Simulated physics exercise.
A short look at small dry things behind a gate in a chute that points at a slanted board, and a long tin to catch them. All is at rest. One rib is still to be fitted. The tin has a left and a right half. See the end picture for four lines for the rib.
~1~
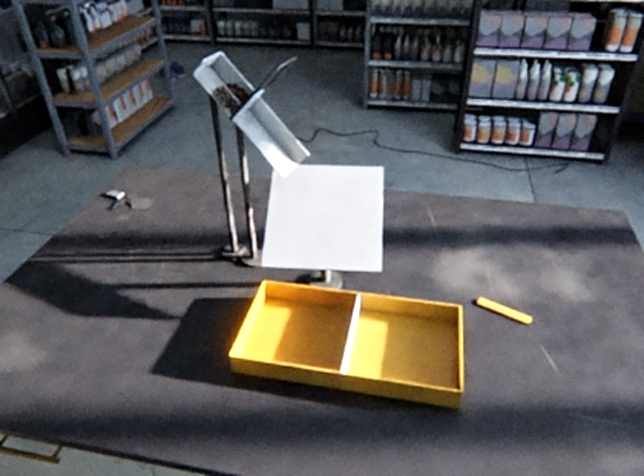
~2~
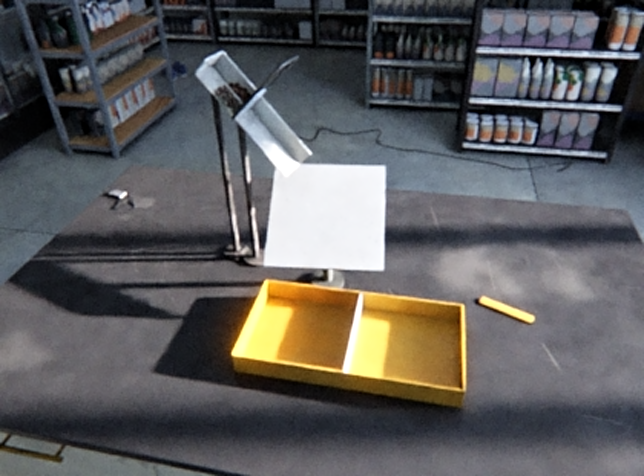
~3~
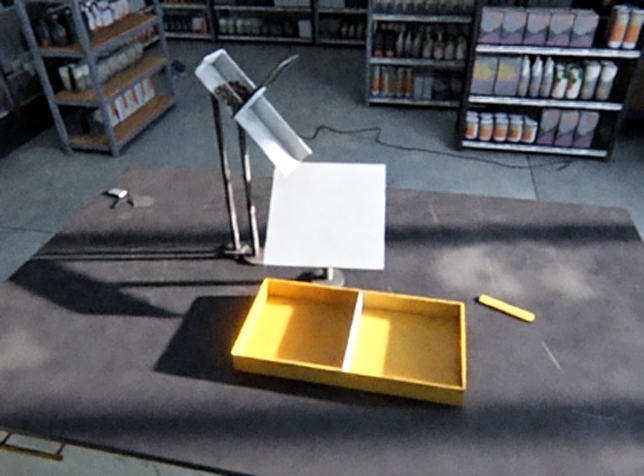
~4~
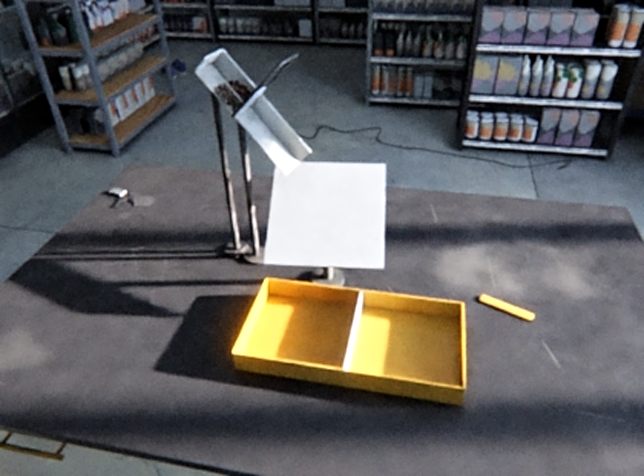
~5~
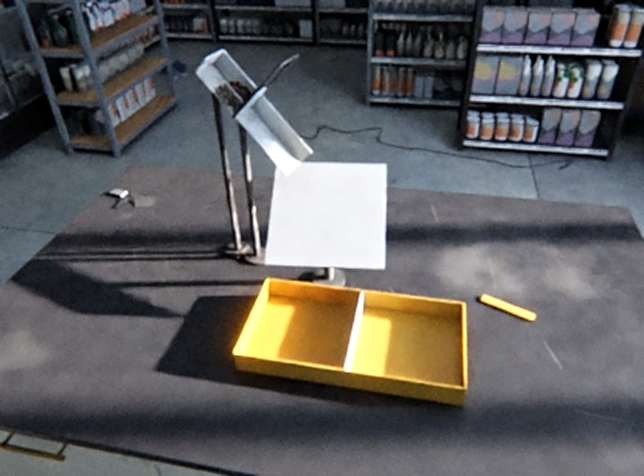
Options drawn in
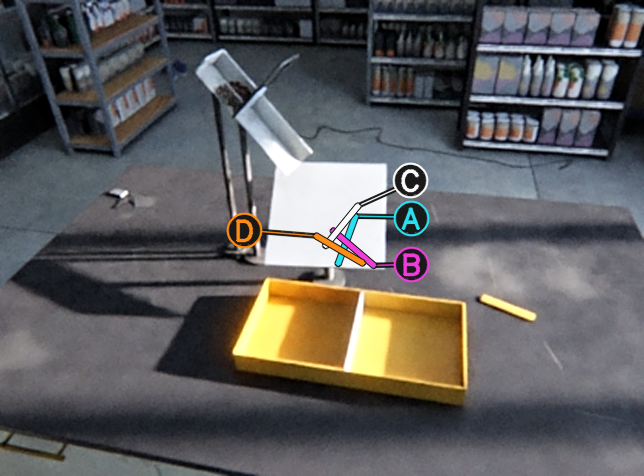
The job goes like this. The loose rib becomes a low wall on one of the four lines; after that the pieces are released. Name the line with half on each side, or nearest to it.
It is B.
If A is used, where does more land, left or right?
More lands on the left.
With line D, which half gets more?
The right half.
On the marked copy, line A from (355, 216) to (338, 263); line B from (333, 230) to (373, 265); line C from (357, 206) to (325, 245); line D from (316, 235) to (362, 262).
With A, of what is caught, almost all in the left half, about a tenth in the right.
With B, of what is caught, roughly a third in the left half, roughly two thirds in the right.
With C, of what is caught, almost all in the left half, just a few in the right.
With D, of what is caught, about a tenth in the left half, almost all in the right.
